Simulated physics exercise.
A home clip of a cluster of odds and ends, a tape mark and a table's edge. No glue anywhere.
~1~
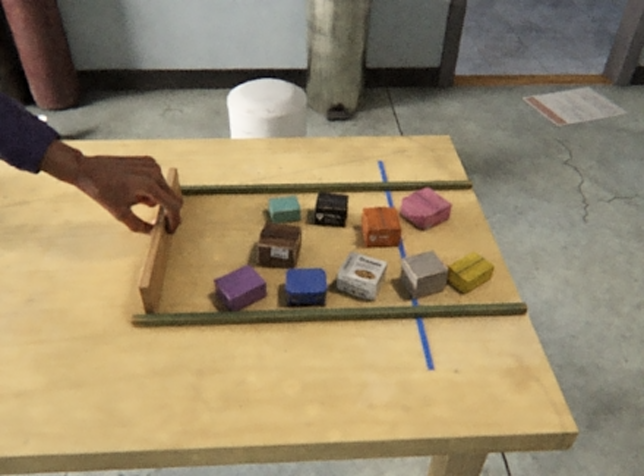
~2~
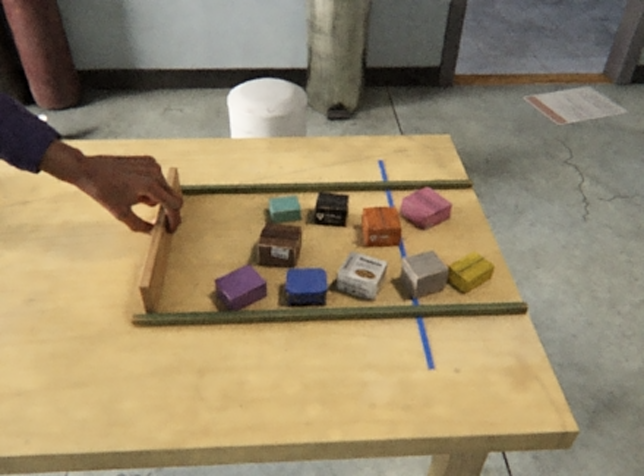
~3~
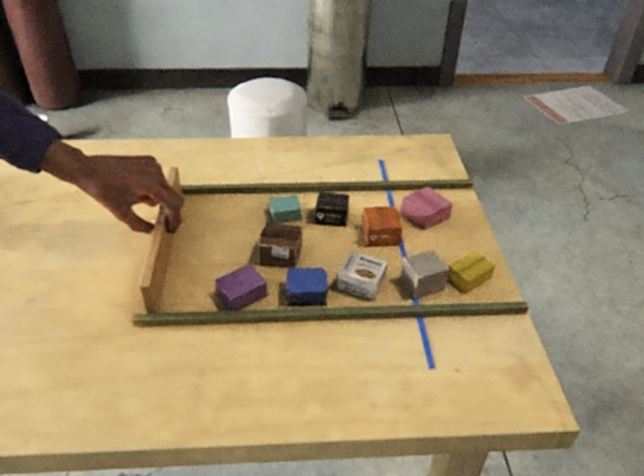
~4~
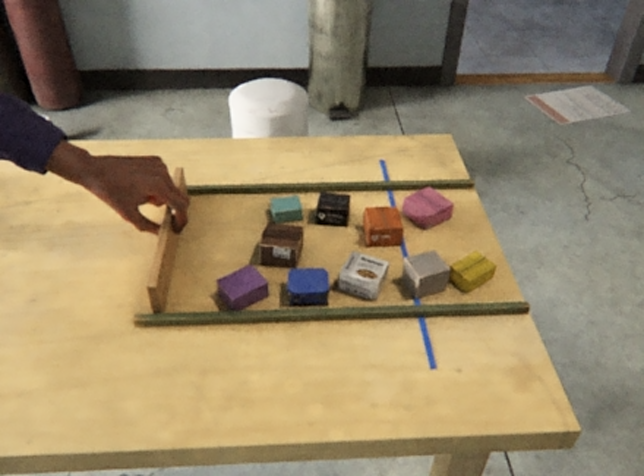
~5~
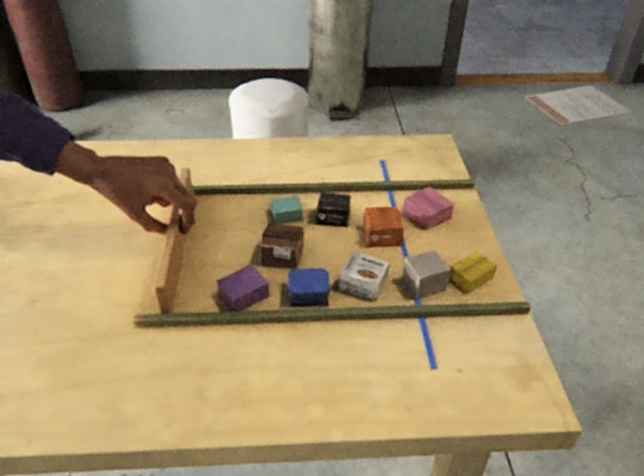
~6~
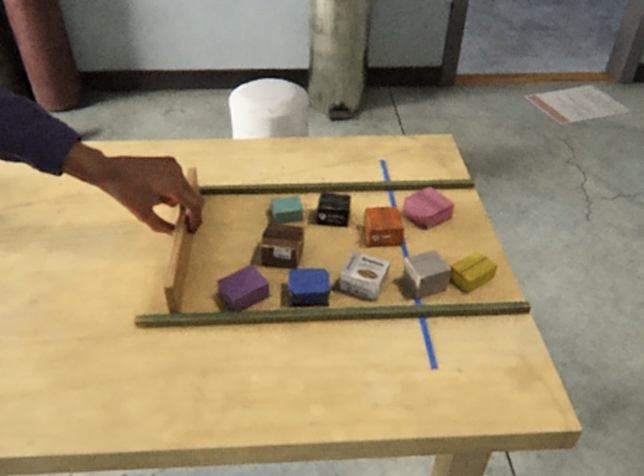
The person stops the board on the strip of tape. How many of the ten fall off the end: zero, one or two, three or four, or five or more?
As it turns out, the number that fall off is one or two.
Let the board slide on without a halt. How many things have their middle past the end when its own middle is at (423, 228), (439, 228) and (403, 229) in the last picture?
Place by place, 3, 4 and 2.
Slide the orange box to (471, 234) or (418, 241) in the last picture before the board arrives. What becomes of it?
Place by place, it remains up; is kept.
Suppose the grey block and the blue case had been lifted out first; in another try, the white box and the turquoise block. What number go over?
It would be 0 and 1.
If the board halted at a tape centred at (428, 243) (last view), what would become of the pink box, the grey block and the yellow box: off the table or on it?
The pink box falls; the grey block falls; the yellow box comes down.
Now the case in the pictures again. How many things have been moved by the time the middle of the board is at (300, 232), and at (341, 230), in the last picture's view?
By then 8, and 9.
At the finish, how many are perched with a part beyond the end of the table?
Overhanging: 2.
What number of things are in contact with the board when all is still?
That makes 3.
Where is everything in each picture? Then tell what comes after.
The first frame shows yellow box (470, 272); pink box (426, 209); grey block (423, 275); board (163, 235); tape (401, 244).
The second frame shows pink box (426, 208); blue case (306, 287).
The third frame shows grey block (424, 274); board (164, 234).
The fourth frame shows yellow box (472, 271); purple block (243, 288).
The fifth frame shows pink box (428, 208); brown box (282, 245).
The sixth frame shows yellow box (472, 271); pink box (428, 208); grey block (426, 274); board (184, 235); tape (403, 244).
Early on, none off yet; yellow box at rest near (472, 271); pink box at rest near (428, 208); grey block at rest near (426, 274).
A while later, none off yet; yellow box travelled a little near (493, 271); pink box at rest near (428, 208); grey block travelled about its own width near (457, 270).
Further along, one off so far; yellow box in the air near (519, 355); pink box travelled about its own width near (452, 210); grey block travelled well along near (512, 262).
Finally, the number that fall off is one or two; lost, grey block and yellow box.
